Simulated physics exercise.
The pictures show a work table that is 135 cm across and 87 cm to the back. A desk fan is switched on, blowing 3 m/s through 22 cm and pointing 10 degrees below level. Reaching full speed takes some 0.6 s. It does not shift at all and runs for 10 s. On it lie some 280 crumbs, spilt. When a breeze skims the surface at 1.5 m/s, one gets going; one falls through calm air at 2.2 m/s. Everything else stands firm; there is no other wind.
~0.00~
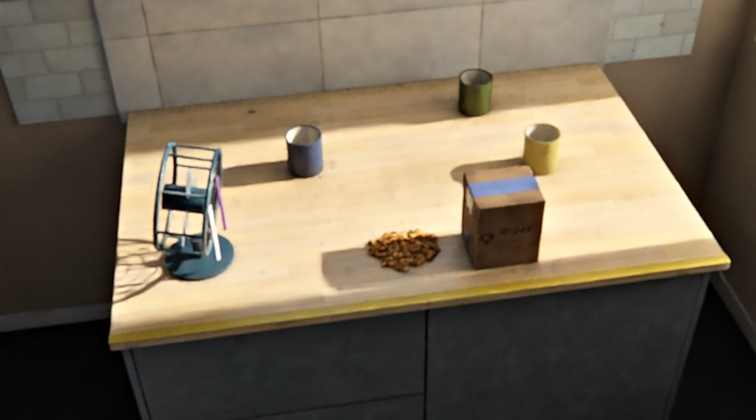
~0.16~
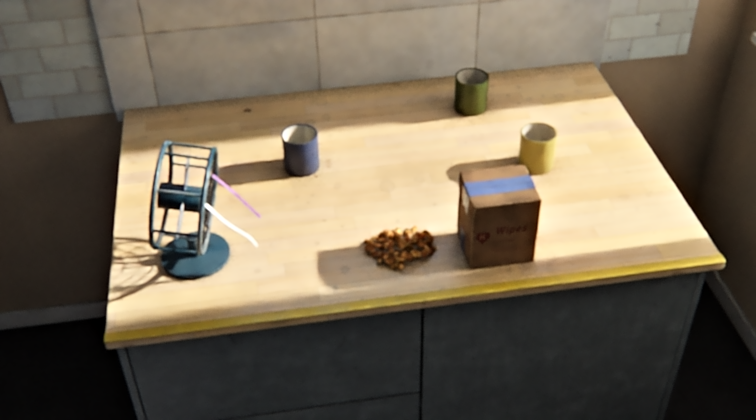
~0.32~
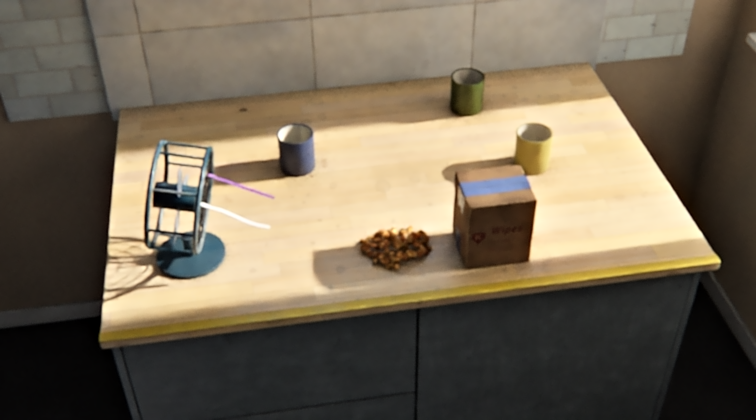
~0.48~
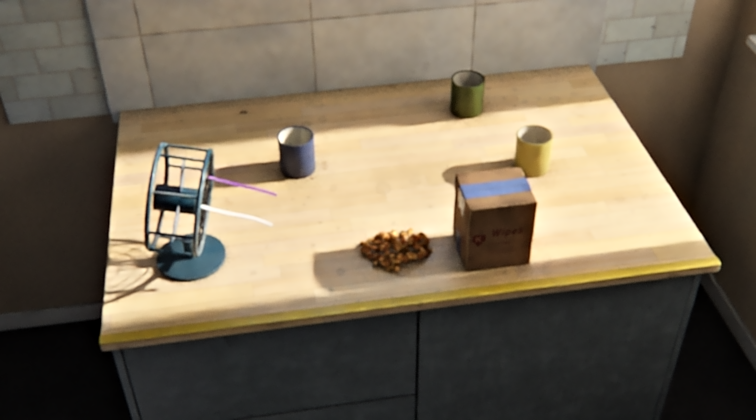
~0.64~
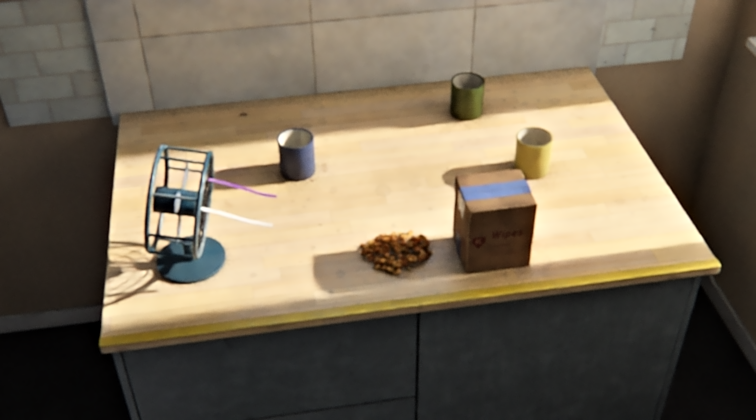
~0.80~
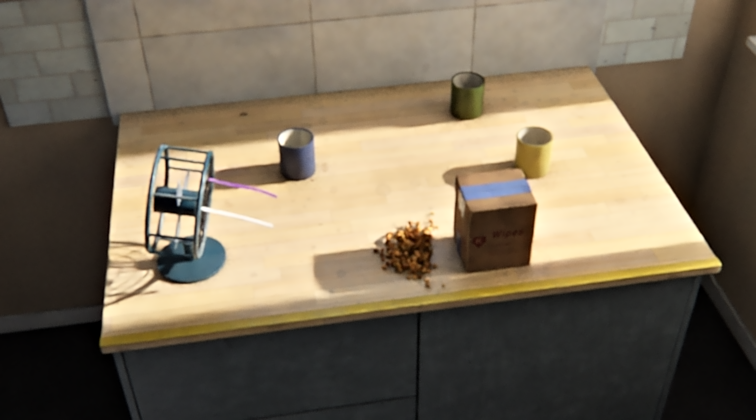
To begin with, a desk fan with ribbons hanging from it stands left of a pile of crumbs, a cardboard box and three mugs on a wooden table. The ribbons lift and stream rightward while the pile stays put, then many crumbs shift right and scatter loosely near the box.
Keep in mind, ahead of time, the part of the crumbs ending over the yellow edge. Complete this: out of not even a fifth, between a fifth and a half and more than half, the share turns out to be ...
The share turns out to be one fifth to one half.
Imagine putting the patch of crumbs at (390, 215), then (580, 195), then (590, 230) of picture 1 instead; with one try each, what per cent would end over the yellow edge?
0 %, 0 %, 0 %.
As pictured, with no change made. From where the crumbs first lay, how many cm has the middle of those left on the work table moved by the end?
I'd say around 65 cm.
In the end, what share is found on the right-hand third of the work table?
40 %.
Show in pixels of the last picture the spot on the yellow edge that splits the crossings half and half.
I'd say roughly (457, 300).
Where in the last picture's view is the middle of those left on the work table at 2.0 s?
I'd point to somewhere around (514, 154).
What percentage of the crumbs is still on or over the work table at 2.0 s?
I reckon some 60 %.
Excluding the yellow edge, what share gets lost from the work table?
That works out to near 10 per cent.
After 2.0 s, 29 % are over the yellow edge; the middle of those still in play is near (514, 154); 48 % have settled or left.
After 3.2 s, 31 % are over the yellow edge; the middle of those still in play is near (530, 128); 57 % have settled or left.
After 5.5 s, 32 % are over the yellow edge; the middle of those still in play is near (537, 118); 62 % have settled or left.
After 10.0 s, at the end, 33 % are over the yellow edge; the middle of those still in play is near (547, 119).
